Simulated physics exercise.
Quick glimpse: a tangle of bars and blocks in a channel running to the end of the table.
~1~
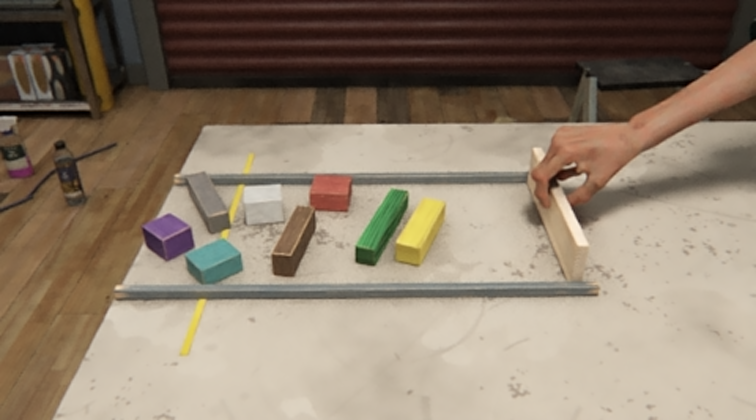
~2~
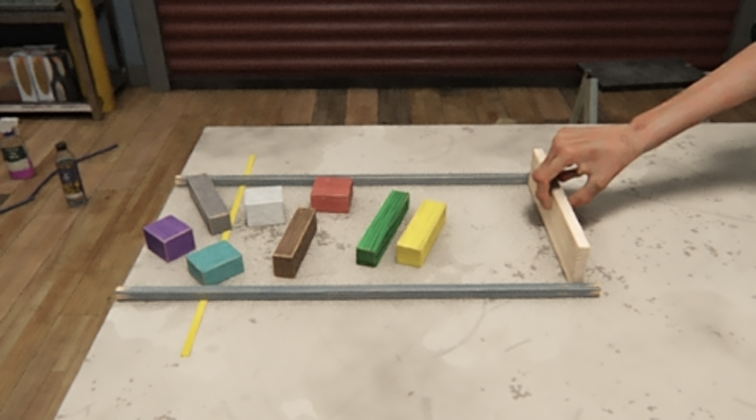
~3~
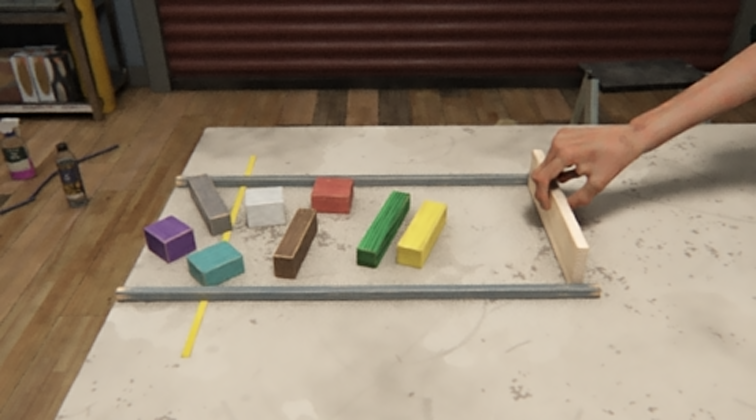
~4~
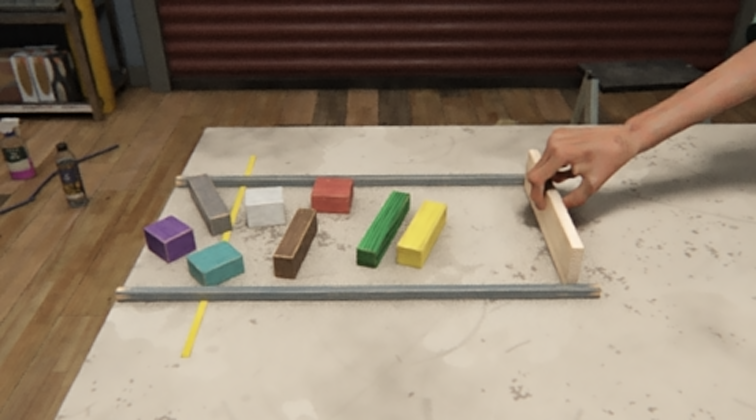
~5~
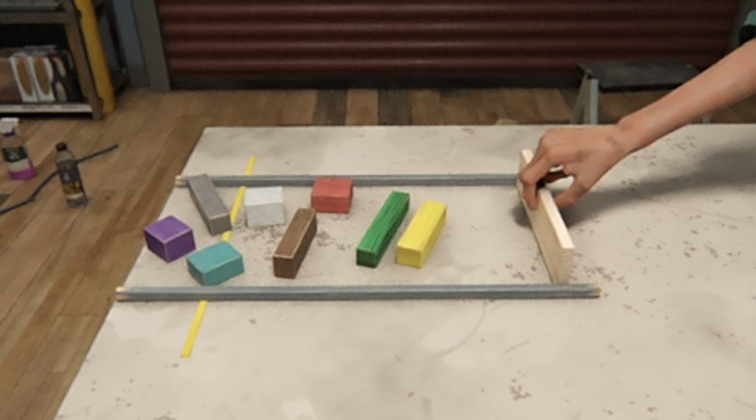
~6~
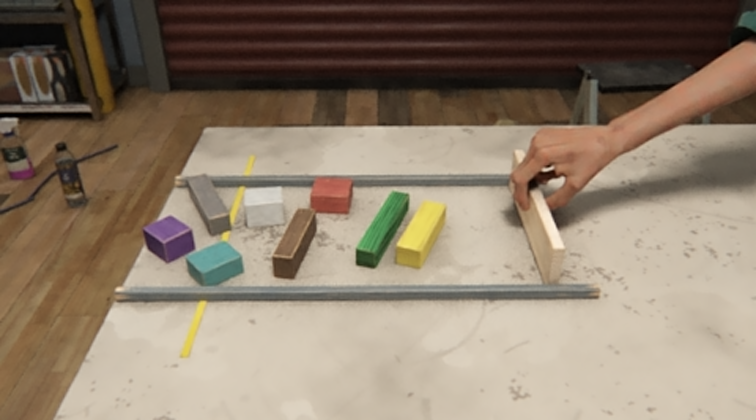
The footage shows a hand holding a wooden board upright between two grey rails on a table, with colourful blocks and bars lying to its left. The board stays nearly still, then slides slightly left, while the blocks remain in place.
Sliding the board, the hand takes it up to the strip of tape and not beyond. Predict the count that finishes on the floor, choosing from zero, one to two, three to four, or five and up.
Three, or four.
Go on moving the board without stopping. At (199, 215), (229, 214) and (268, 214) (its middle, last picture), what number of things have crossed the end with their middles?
Counts: 6, 3, 0.
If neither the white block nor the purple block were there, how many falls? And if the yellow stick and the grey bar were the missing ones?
First 1, then 0.
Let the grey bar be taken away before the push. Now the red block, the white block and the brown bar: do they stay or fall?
Well, the red block is left in place, the white block is left in place and the brown bar is left in place.
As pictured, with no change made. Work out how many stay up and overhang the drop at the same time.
It's 2.
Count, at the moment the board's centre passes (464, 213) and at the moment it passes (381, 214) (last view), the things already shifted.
It comes to 0 for the first spot, 3 for the other.
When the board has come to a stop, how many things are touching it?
Total: 1.
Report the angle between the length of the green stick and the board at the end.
I'd put it at about 0°.
A little later, none off yet; purple block at rest near (169, 239); grey bar at rest near (209, 203); turquoise block at rest near (215, 265).
Next, none off yet; purple block shifted a little near (154, 241); grey bar shifted a little near (175, 204); turquoise block shifted about its own width near (162, 267).
When it is over, the number that fall off is three or four; down, turquoise block, grey bar and purple block.
